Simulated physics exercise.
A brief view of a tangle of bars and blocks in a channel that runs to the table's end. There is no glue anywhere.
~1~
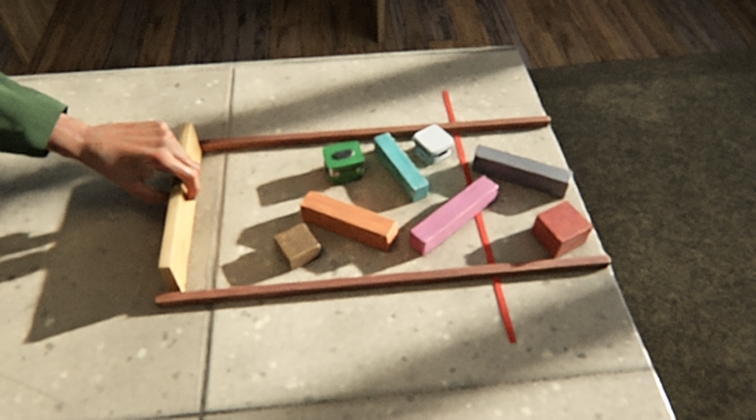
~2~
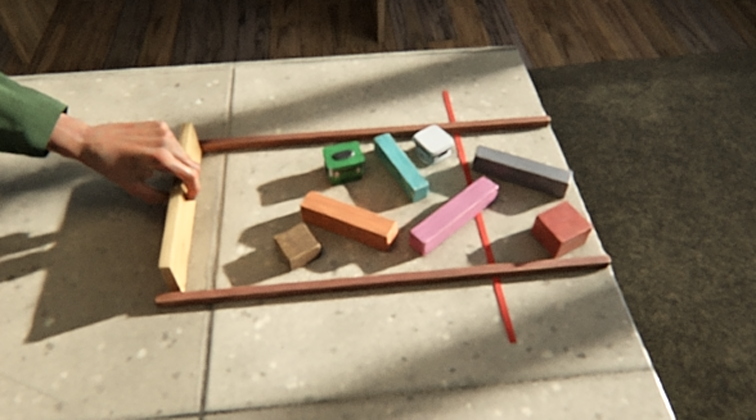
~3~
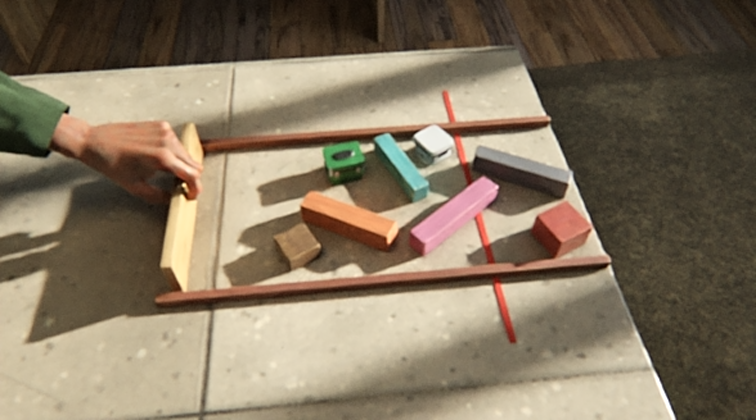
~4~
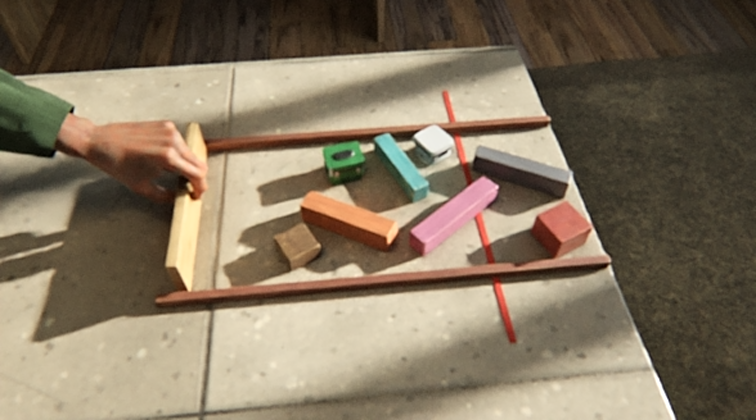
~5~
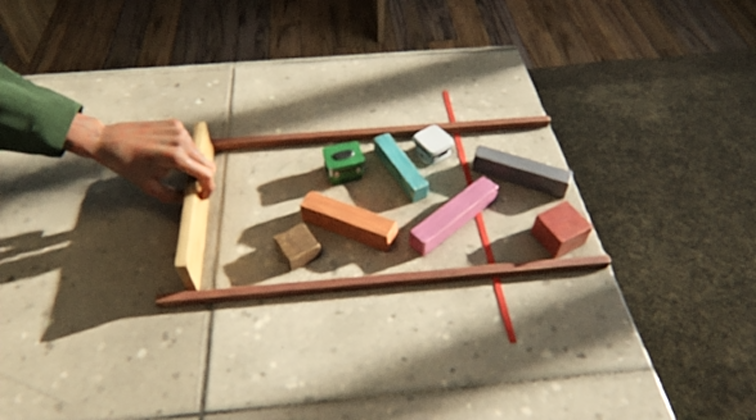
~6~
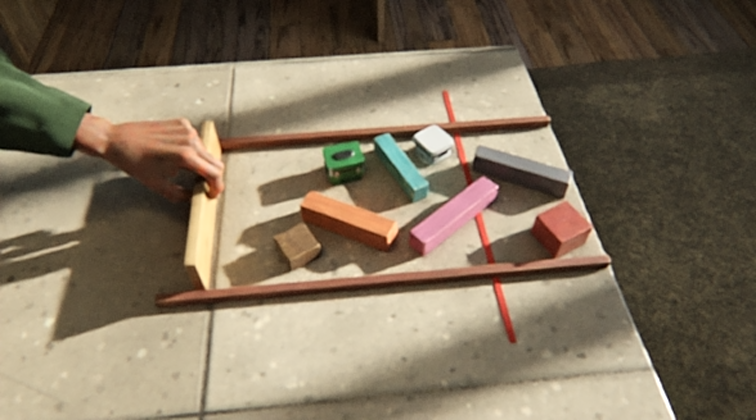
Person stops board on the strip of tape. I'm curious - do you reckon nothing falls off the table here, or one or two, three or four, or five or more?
I'd say nothing falls off.
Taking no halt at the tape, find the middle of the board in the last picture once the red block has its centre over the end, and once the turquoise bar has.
(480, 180) and then (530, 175), give or take.
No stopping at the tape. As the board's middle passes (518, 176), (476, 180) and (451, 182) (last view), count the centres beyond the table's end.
Over the end: 4, 0, 0.
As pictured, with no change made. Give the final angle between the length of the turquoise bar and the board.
Misalignment: Close to 0°.
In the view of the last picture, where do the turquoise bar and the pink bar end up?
(509, 155) and (551, 211), approximately.
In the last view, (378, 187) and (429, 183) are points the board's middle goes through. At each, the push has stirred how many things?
Well, it's 6 at the first one and 7 at the second.
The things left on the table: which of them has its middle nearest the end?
It is the red block.
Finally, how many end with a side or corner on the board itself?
It's 3 of them.
Soon after, none off yet; red block at rest near (561, 230); grey bar at rest near (521, 171); pink bar moving near (459, 217).
In the end, the number that fall off is zero.
